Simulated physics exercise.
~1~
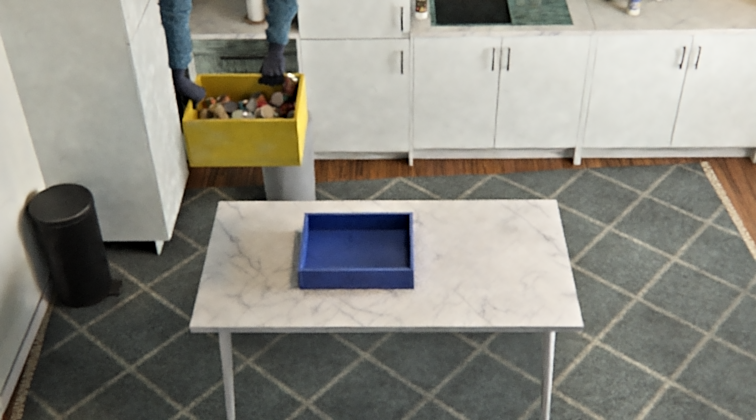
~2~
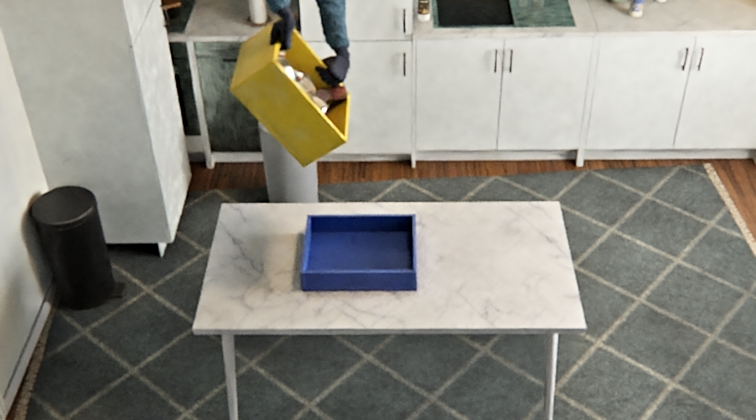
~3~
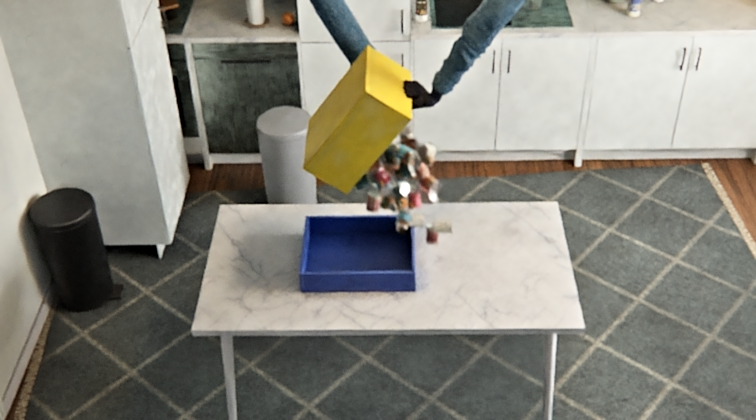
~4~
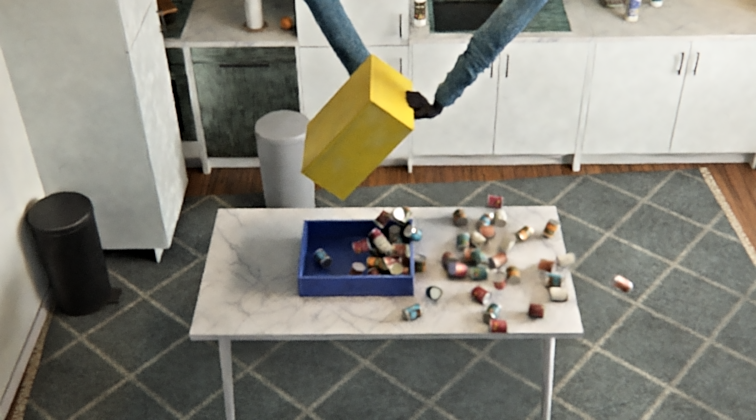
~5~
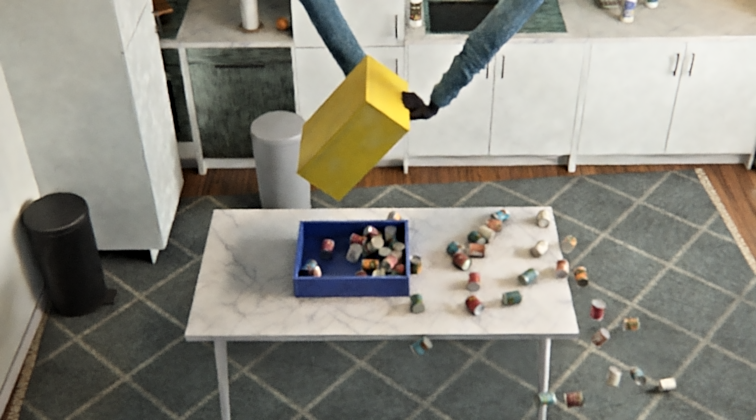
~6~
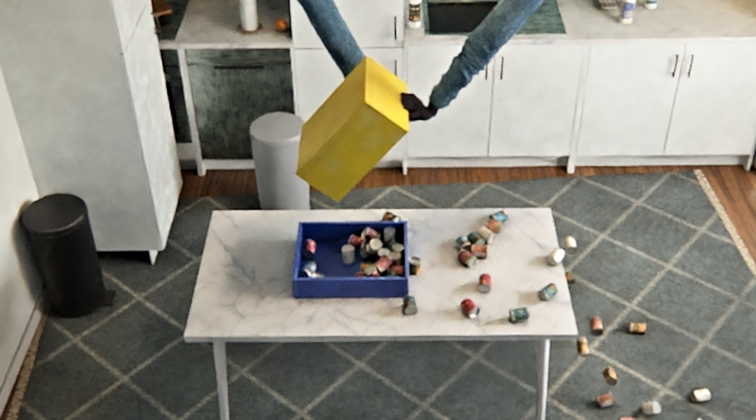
A yellow crate full of small tins is held by a pair of dark-gloved hands in a white kitchen, seen from above and in front. Below it, an open blue box sits on a marble-topped table over a grey diamond-patterned rug, with a black bin at left and a grey one behind. The hands carry the crate up and to the right, tipping it until its mouth points down to the right. The tins pour out in a clump, some landing in the box but many scattering across the tabletop to its right. Several roll off onto the rug, and the crate stays tilted while more tins lie outside the box than in it.
